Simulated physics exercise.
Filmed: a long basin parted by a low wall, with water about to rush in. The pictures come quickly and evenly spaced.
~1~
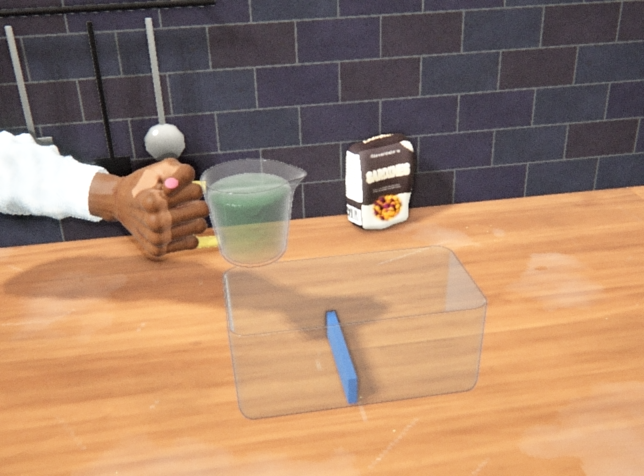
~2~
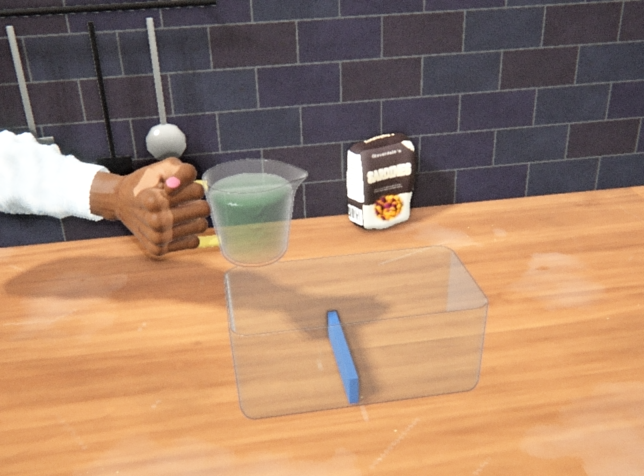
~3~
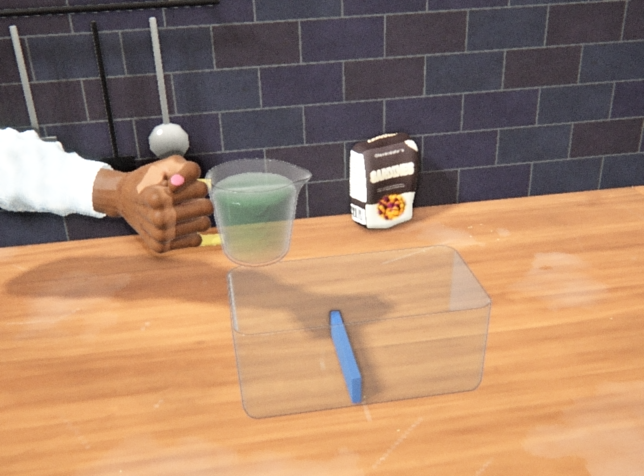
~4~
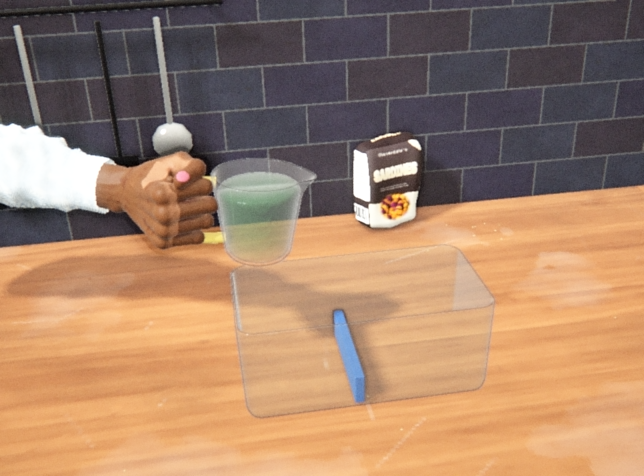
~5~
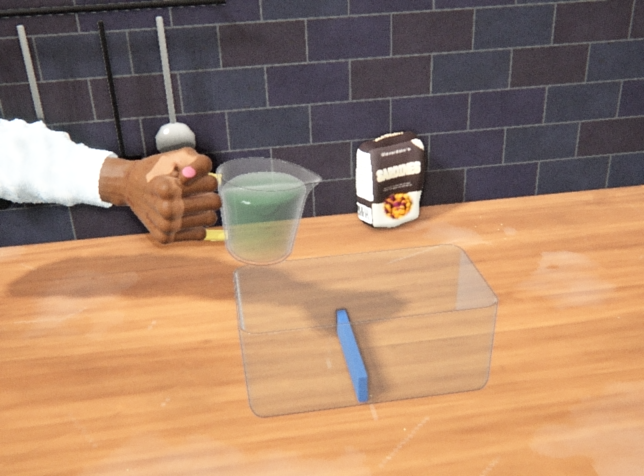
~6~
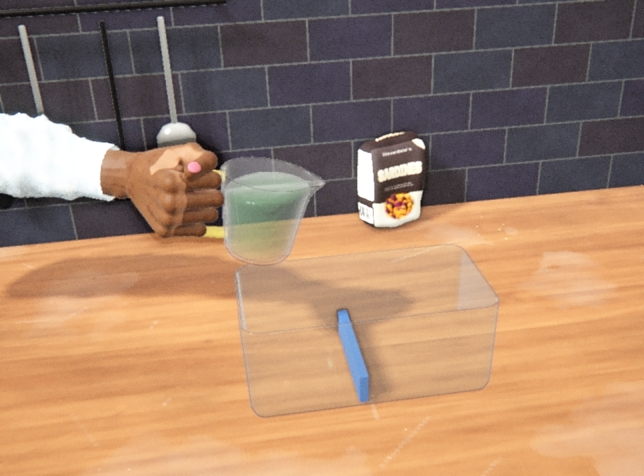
Hand holding a clear jug of green liquid above a transparent basin with a low blue wall, slowly tilting it slightly rightward.
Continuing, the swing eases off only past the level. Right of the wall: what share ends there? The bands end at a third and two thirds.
The quantity right of the wall will come in past two thirds.
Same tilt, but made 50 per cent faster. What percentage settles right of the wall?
It comes to some 65 per cent.
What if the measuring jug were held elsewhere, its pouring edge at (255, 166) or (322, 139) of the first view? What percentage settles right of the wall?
You'd get around 5 per cent and then around 90 per cent.
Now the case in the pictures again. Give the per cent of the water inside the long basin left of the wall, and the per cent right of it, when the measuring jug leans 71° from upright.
I'd put the left part near 0 per cent and the right part near 15.
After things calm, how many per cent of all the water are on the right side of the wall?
Close to 75 per cent.
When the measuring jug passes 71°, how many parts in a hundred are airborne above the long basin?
Near 20 in a hundred.
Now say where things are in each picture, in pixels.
The first picture shows tilt 0°; pouring edge (306, 172); surface from (207, 190) to (290, 182); the long basin's rim runs from (226, 301) to (468, 275); the wall's top is at (341, 344).
The second picture shows tilt 0°; pouring edge (307, 172); surface from (208, 190) to (292, 183).
The third picture shows tilt 2°; pouring edge (311, 173); surface from (212, 190) to (295, 183).
The fourth picture shows tilt 4°; pouring edge (316, 175); surface from (218, 188) to (301, 182).
The fifth picture shows tilt 7°; pouring edge (321, 177); surface from (222, 188) to (306, 182).
The sixth picture shows tilt 11°; pouring edge (325, 181); surface from (225, 188) to (311, 182).
A moment on, the measuring jug is tipped part way and 66 per cent is still to pour, 0 is left of the wall and 13 right of it.
Next, the measuring jug is tipped right over and 7 per cent is still to pour, 14 is left of the wall and 71 right of it.
Then the measuring jug is tipped right over and 0 per cent is still to pour, 24 is left of the wall and 75 right of it.
Later the measuring jug is tipped right over and 0 per cent is still to pour, 24 is left of the wall and 75 right of it.
Finally, 24 per cent lies left of the wall, 75 right of it and 1 outside.
